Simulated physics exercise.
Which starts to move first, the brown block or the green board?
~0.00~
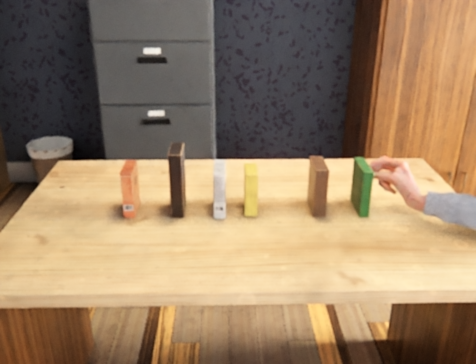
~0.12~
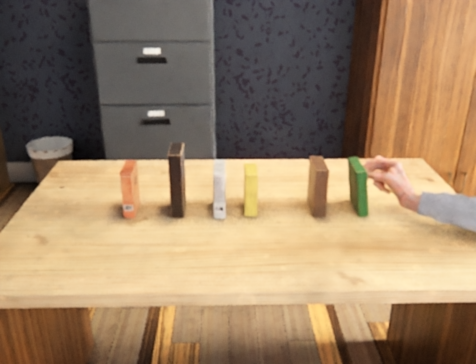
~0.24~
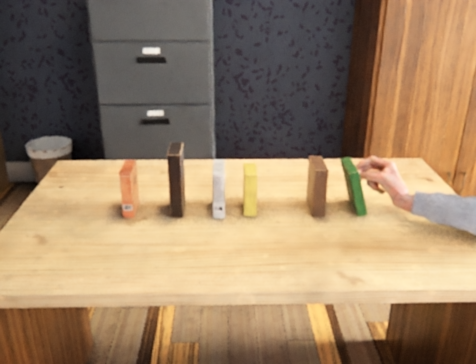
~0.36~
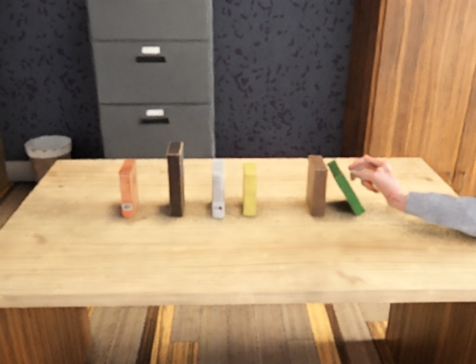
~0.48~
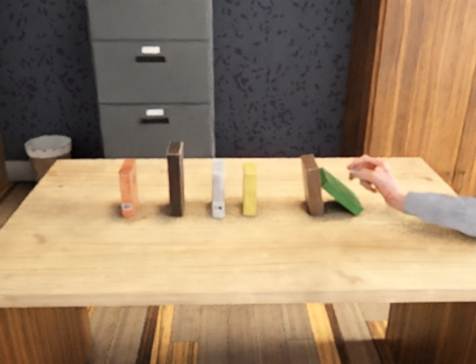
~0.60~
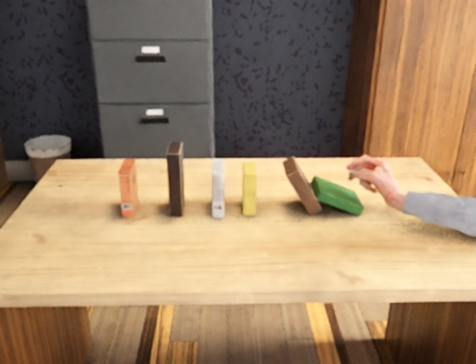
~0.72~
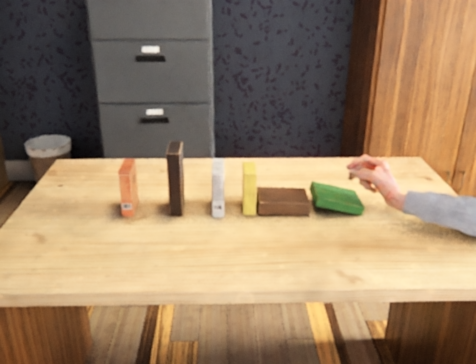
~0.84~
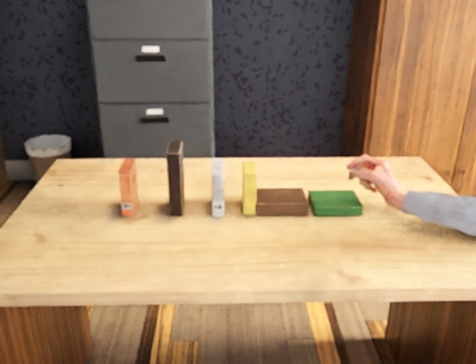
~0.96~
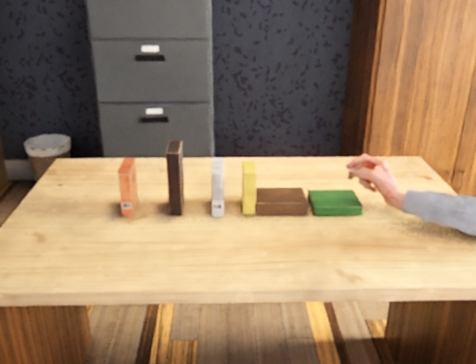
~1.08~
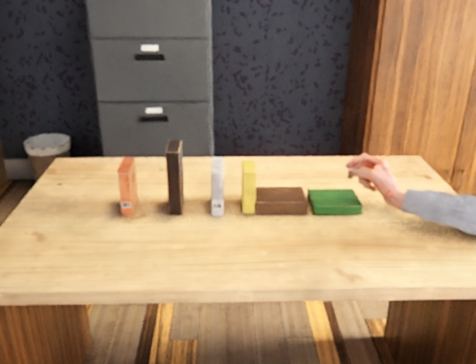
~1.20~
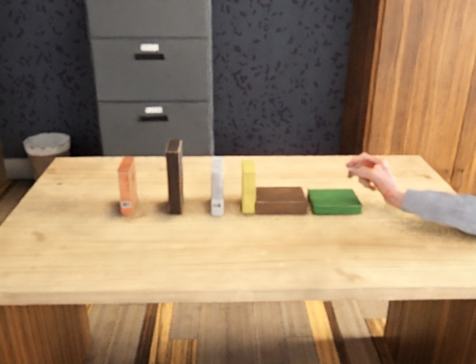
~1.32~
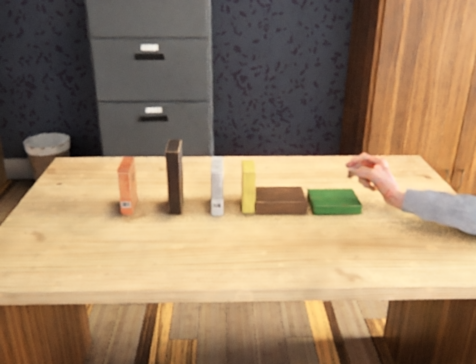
The green board starts to move first, tipping left from the hand. The brown block only begins to tip once the green board has leaned over onto it.
At the start, six upright pieces stand spaced out in a row on a wooden table, with a hand touching the green board at the right end. The fingers ease the green board over to the left, and it leans until it meets the brown block. The brown block tips left in turn while the green board sinks down behind it. The brown block drops onto its side just short of the yellow board or right at its foot, and the green board settles flat. The yellow board, white packet, black board and orange packet all remain standing.
